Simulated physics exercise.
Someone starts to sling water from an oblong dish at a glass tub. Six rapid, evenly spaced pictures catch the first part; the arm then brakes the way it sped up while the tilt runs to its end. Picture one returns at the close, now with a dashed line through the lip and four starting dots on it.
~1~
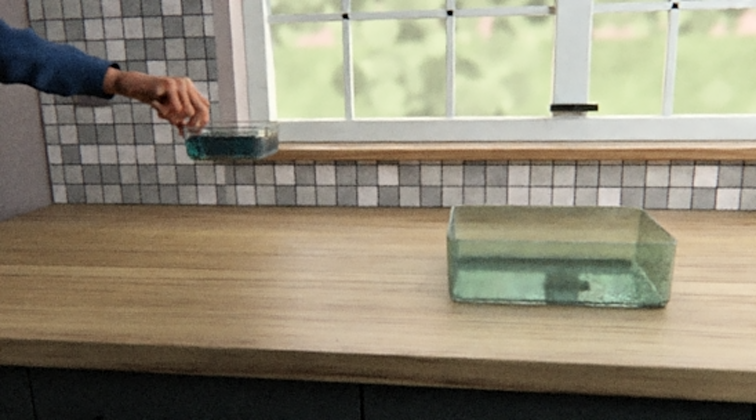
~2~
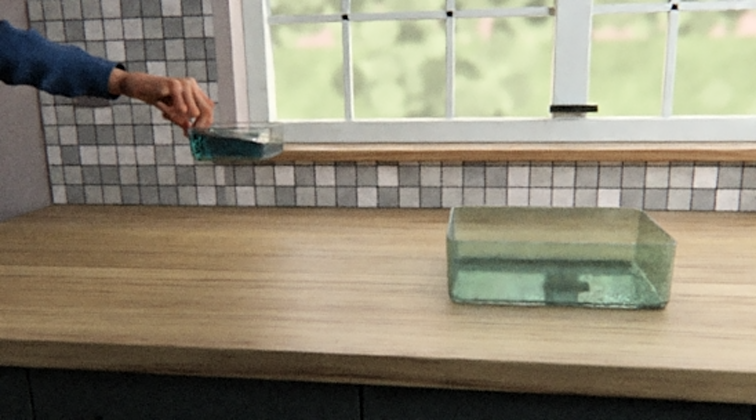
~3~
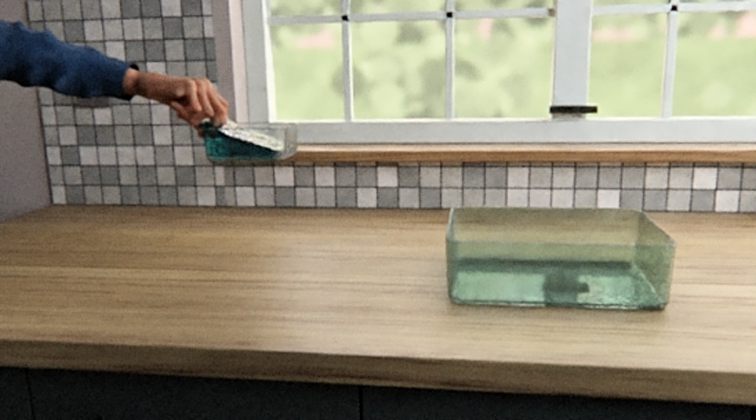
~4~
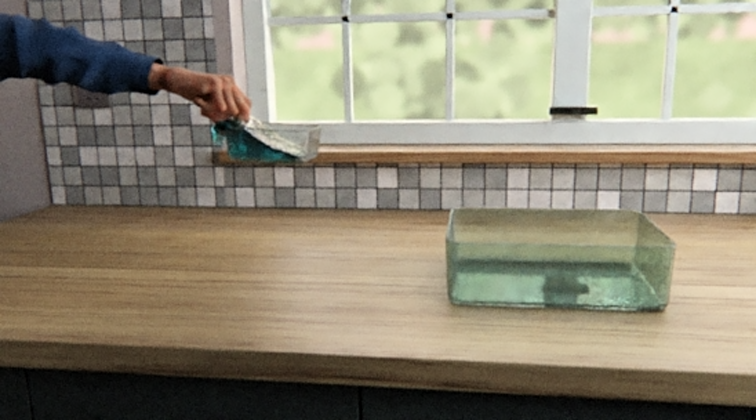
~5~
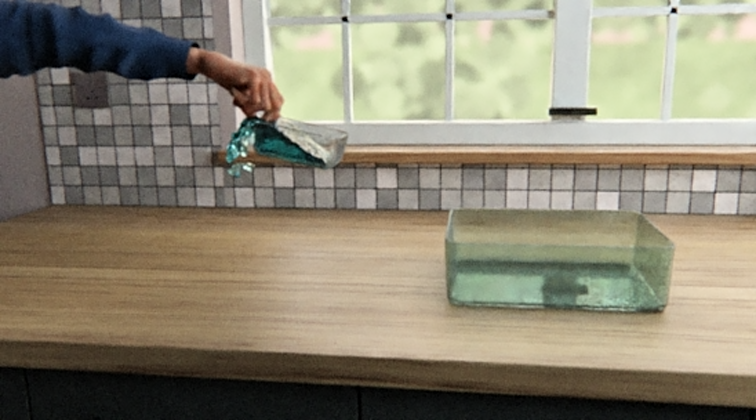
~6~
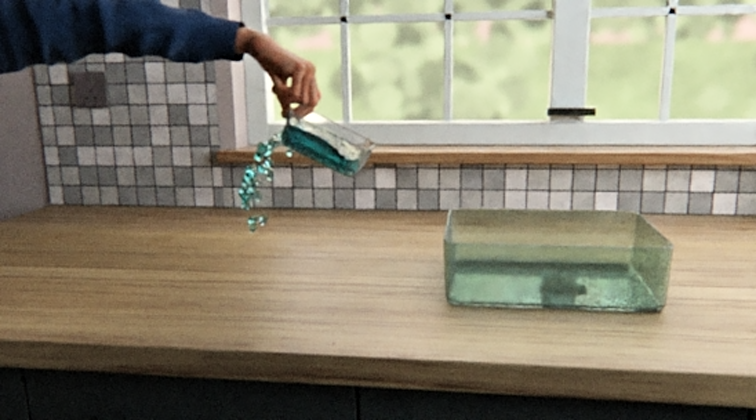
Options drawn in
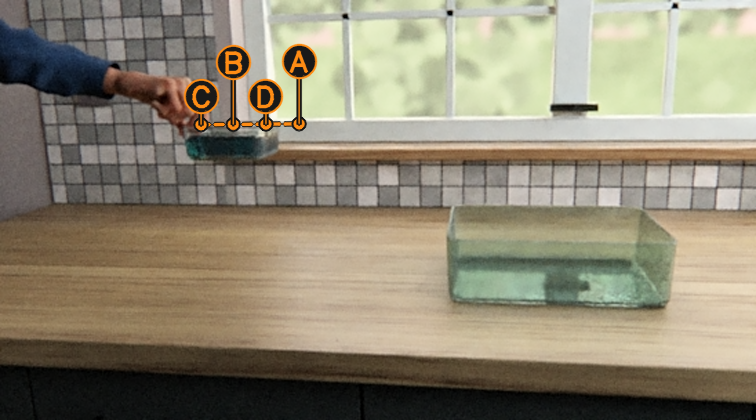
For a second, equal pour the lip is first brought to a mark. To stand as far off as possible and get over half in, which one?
That is dot B.
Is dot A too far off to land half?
No, not at all.
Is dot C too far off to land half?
Yes, that goes wrong.
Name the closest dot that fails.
Dot C.
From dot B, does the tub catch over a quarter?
Yes, it does.
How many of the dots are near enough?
Three of the four.
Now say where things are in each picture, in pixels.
In the first picture, upright, lip at (271, 124); tub from (449, 299) to (669, 306); nothing has left yet.
In the second picture, upright, lip at (275, 124); nothing has left yet.
In the third picture, upright, lip at (290, 125); water is over the rim, down to (209, 126).
In the fourth picture, tipped about 3°, lip at (314, 128); water is over the rim, down to (231, 141).
In the fifth picture, tipped about 13°, lip at (343, 135); water is over the rim, down to (250, 173).
In the sixth picture, tipped about 26°, lip at (371, 146); water is over the rim, down to (257, 227).
On the marked copy, A at (299, 123); B at (233, 124); C at (201, 124); D at (265, 124).
Choosing A, about 71 % lands in the tub, 17 % falls short and 12 % goes beside or beyond.
Choosing B, about 65 % lands in the tub, 27 % falls short and 8 % goes beside or beyond.
Choosing C, about 36 % lands in the tub, 58 % falls short and 6 % goes beside or beyond.
Choosing D, about 69 % lands in the tub, 21 % falls short and 9 % goes beside or beyond.
